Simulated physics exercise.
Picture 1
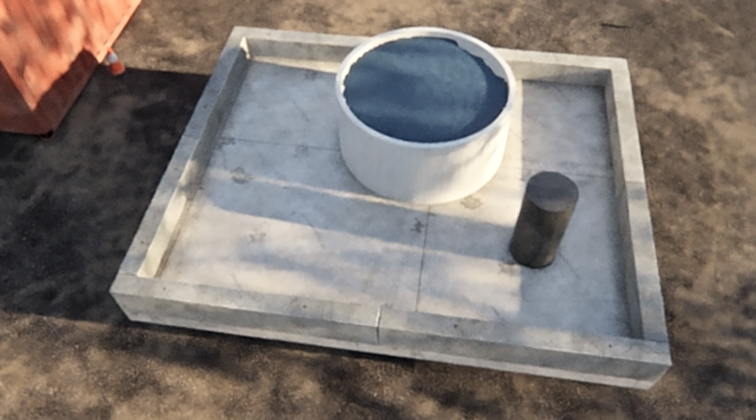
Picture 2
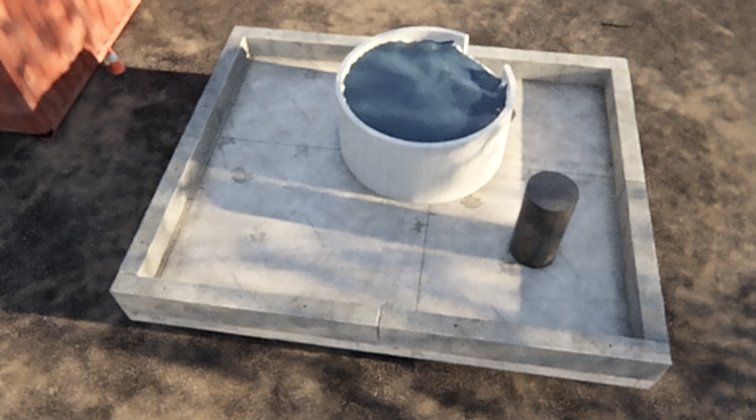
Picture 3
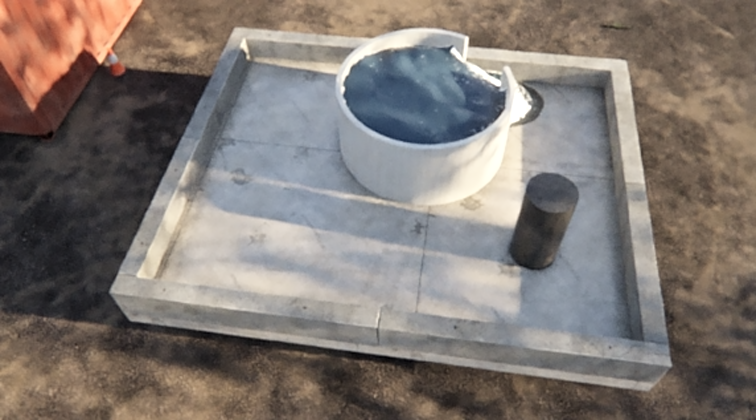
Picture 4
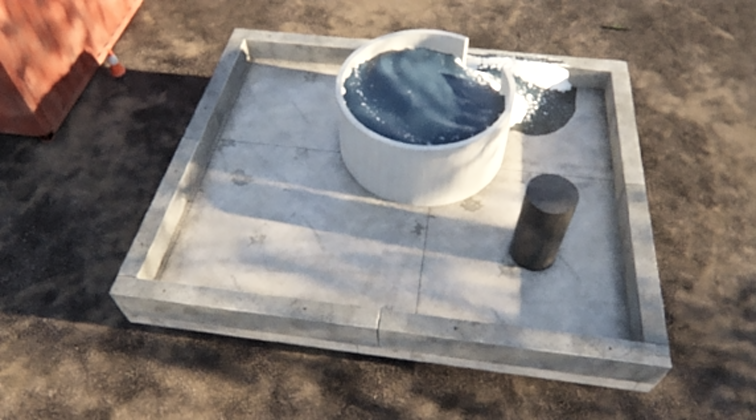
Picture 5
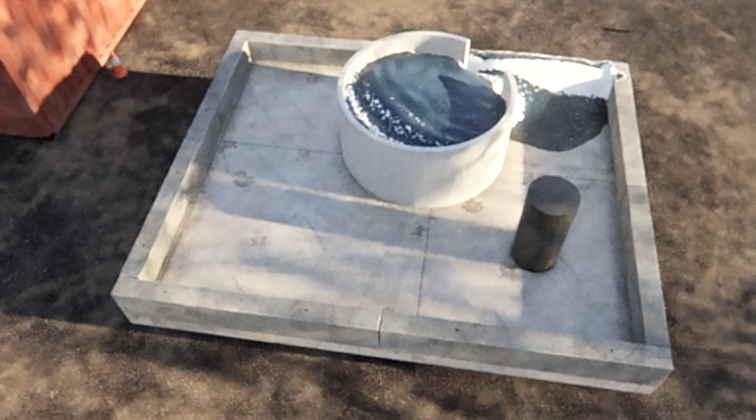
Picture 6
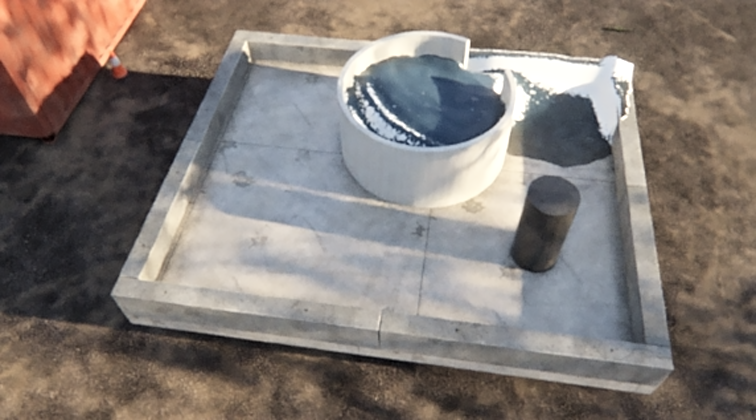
A round white pool full of dark water broke open on its far right side, and water gushed through the gap, foaming across the walled concrete pad and splashing up against the right-hand wall.
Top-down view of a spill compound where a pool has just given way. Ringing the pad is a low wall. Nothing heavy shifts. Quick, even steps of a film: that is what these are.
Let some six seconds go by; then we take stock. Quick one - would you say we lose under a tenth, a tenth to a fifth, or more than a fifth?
Tenth to fifth escapes.
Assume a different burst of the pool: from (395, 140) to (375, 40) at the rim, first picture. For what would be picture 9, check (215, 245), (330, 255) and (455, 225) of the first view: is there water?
Going through them in order gives waterlogged, waterlogged, still bare.
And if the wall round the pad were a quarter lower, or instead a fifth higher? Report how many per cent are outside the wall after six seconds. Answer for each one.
I'd expect around 28 per cent for the first wall and around 8 per cent for the second.
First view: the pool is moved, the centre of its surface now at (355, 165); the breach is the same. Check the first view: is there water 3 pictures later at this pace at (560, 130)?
I'd say the spot ends up drenched.
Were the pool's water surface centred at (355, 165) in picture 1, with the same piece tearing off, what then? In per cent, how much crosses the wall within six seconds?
About 2 per cent.
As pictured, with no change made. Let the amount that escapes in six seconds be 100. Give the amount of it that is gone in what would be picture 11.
Estimated share: Close to 30 %.
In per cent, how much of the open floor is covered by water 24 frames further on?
Around 90 percent of it.
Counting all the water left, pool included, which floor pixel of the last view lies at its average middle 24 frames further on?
Centre point: Around (445, 165).
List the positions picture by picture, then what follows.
In the first frame, the pool at (425, 87) is whole and still.
In the second frame, water pours out on the pool's far side and has run to a hidden place.
In the third frame, water pours out on the pool's far side and has run to (535, 97).
In the fourth frame, water pours out on the pool's far side and has run to (572, 88).
In the fifth frame, the front is at (618, 74), out from the gap on the pool's far side.
In the sixth frame, water pours out on the pool's far side and has run to (627, 75).
A moment on, water covers 20 % of the floor; the low wall has let 2 % over.
Next, water covers 30 % of the floor; the low wall has let 5 % over.
Then, water covers 50 % of the floor; the low wall has let 14 % over.
Later, water covers 75 % of the floor; the low wall has let 16 % over.
In the end, water covers 80 % of the floor; the low wall has let 16 % over.
